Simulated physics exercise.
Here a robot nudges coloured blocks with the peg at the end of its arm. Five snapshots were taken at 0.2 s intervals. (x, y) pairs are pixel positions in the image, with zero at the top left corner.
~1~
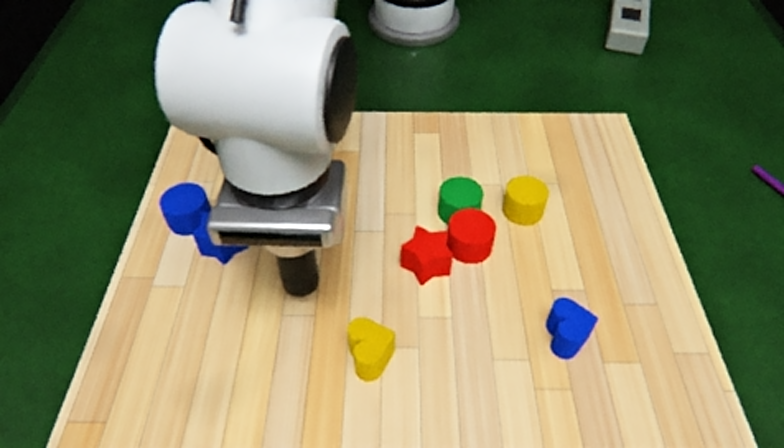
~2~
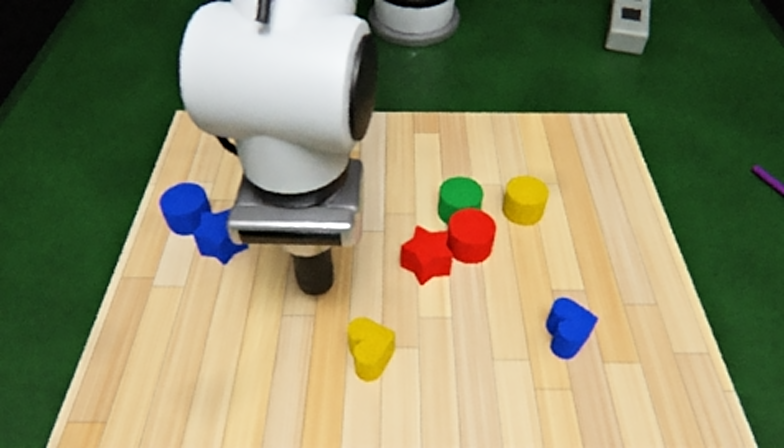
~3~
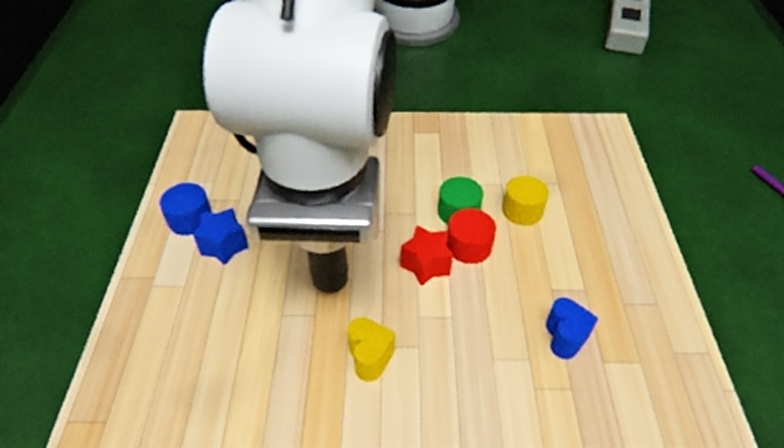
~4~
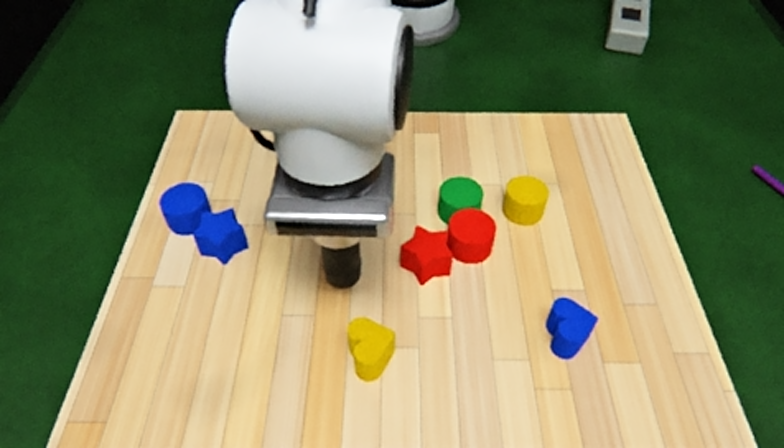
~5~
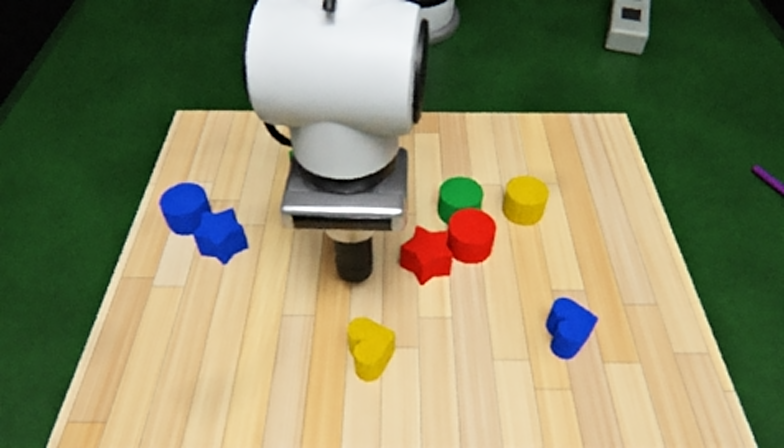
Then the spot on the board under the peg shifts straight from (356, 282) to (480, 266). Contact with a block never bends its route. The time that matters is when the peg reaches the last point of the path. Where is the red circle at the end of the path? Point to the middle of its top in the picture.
It comes to (526, 203).
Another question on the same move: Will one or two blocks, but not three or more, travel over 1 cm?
No, it doesn't check out.
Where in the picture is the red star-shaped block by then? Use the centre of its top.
(493, 220)
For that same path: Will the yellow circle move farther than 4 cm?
The answer is no.
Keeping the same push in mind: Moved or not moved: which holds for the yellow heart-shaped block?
It is left in place.
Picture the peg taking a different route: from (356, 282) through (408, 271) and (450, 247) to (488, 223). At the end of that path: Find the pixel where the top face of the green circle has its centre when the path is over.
When the path ends, it will be at (471, 177).
The first path, step by step. One third of the way, peg (400, 264); red star-shaped block (437, 242); red circle (480, 224).
Two thirds of the way, peg (443, 258); red star-shaped block (469, 230); red circle (508, 214); yellow circle (531, 188).
At the end, peg (483, 254); yellow heart-shaped block unmoved; red star-shaped block (493, 220), turned 30° anticlockwise; green circle unmoved; red circle (526, 203); yellow circle (545, 177).
